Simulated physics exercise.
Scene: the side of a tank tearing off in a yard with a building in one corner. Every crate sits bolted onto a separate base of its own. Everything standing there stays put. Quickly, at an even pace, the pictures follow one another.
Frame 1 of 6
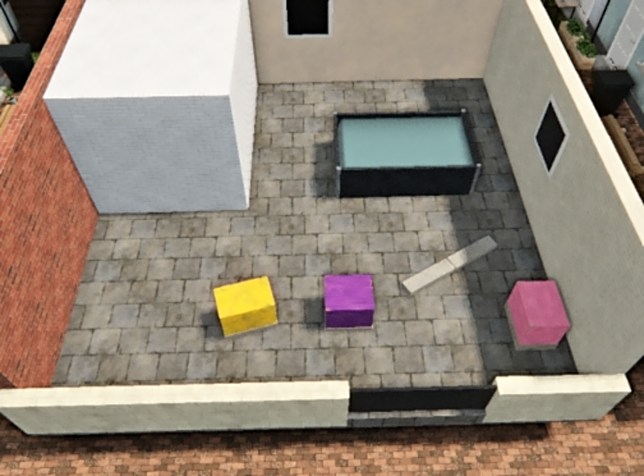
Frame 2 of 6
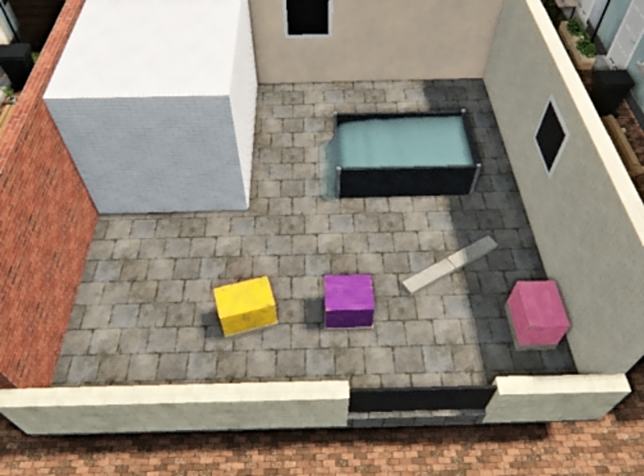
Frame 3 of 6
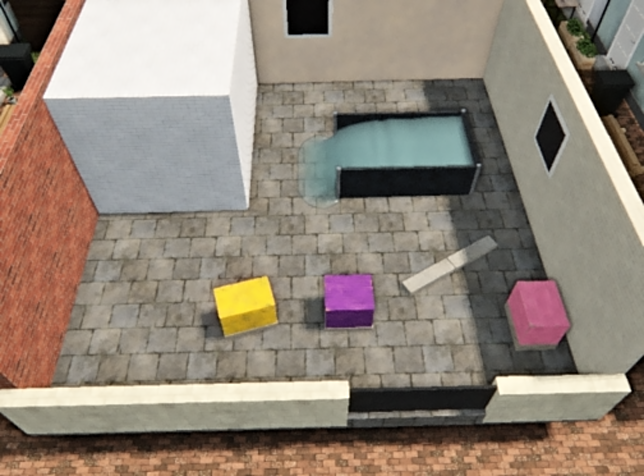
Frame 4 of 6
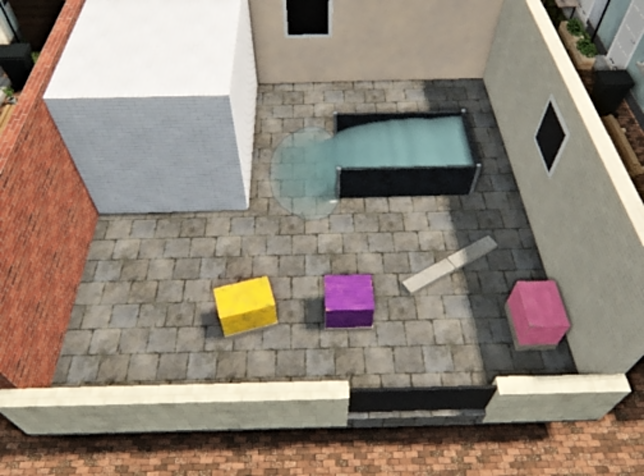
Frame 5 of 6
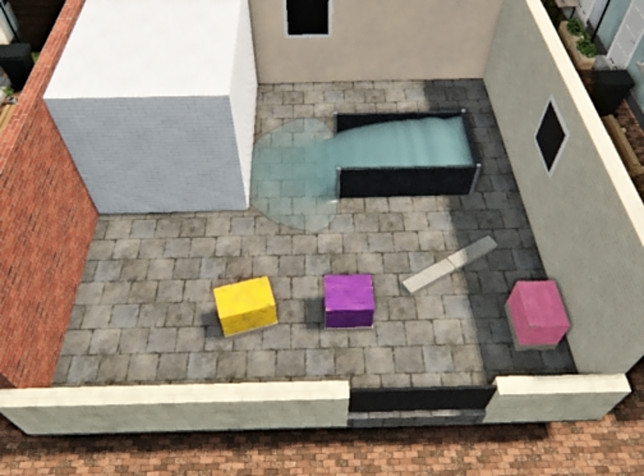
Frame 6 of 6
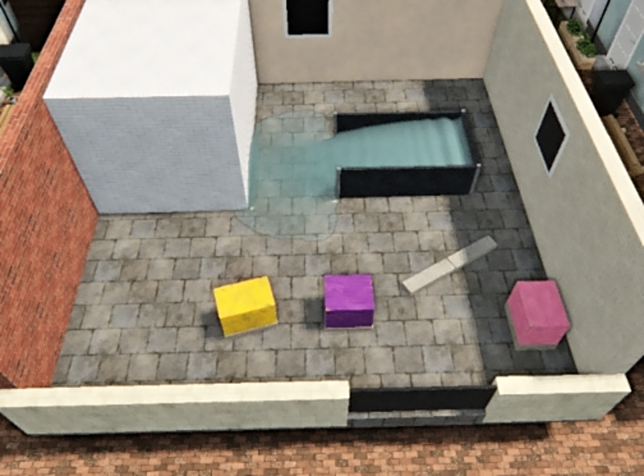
Water pouring from the open left side of a dark tank, spreading across grey paving to a white block's base.
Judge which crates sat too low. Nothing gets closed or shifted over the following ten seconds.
The yellow crate was too low. The pink crate was not too low. The purple crate was too low.
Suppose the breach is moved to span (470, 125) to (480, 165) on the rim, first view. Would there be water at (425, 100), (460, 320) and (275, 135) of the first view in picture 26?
Taken in turn, that's reached, reached, and finally not reached.
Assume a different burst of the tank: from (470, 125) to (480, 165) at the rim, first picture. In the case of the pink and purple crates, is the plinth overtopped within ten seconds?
My take: The pink one gets flooded, while the purple one gets flooded.
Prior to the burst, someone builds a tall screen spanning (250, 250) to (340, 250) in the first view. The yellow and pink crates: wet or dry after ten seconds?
Next, the yellow crate is never reached, but the pink crate is never reached.
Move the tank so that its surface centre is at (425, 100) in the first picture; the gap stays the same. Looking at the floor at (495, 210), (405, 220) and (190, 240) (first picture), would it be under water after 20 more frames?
First unwetted; next unwetted; last unwetted.
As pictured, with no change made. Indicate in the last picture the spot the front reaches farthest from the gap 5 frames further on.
Front's tip: Near (170, 257).
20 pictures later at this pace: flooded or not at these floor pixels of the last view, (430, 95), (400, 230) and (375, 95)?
Status by point, in sequence: Waterlogged; unwetted; waterlogged.
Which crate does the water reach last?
The pink one, I reckon.
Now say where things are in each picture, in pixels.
The open tank at (403, 142) is whole and still, in the first frame.
The front is at (335, 200), out from the gap at (338, 161), in the second frame.
The front is at (310, 201), out from the gap at (338, 161), in the third frame.
The front is at (291, 209), out from the gap at (338, 162), in the fourth frame.
The front is at (250, 196), out from the gap at (338, 163), in the fifth frame.
Water pours out at (338, 162) and has run to (242, 215), in the sixth frame.
A moment on, water covers 15 % of the floor; the yellow crate not reached, the pink crate not reached, the purple crate not reached.
Next, water covers 25 % of the floor; the yellow crate water round its plinth, the pink crate not reached, the purple crate not reached.
Then, water covers 50 % of the floor; the yellow crate water round its plinth, the pink crate not reached, the purple crate water round its plinth.
Later, water covers 80 % of the floor; the yellow crate water round its plinth, the pink crate water round its plinth, the purple crate water round its plinth.
In the end, water covers 95 % of the floor; the yellow crate was topped, the pink crate stayed above the water, the purple crate was topped.
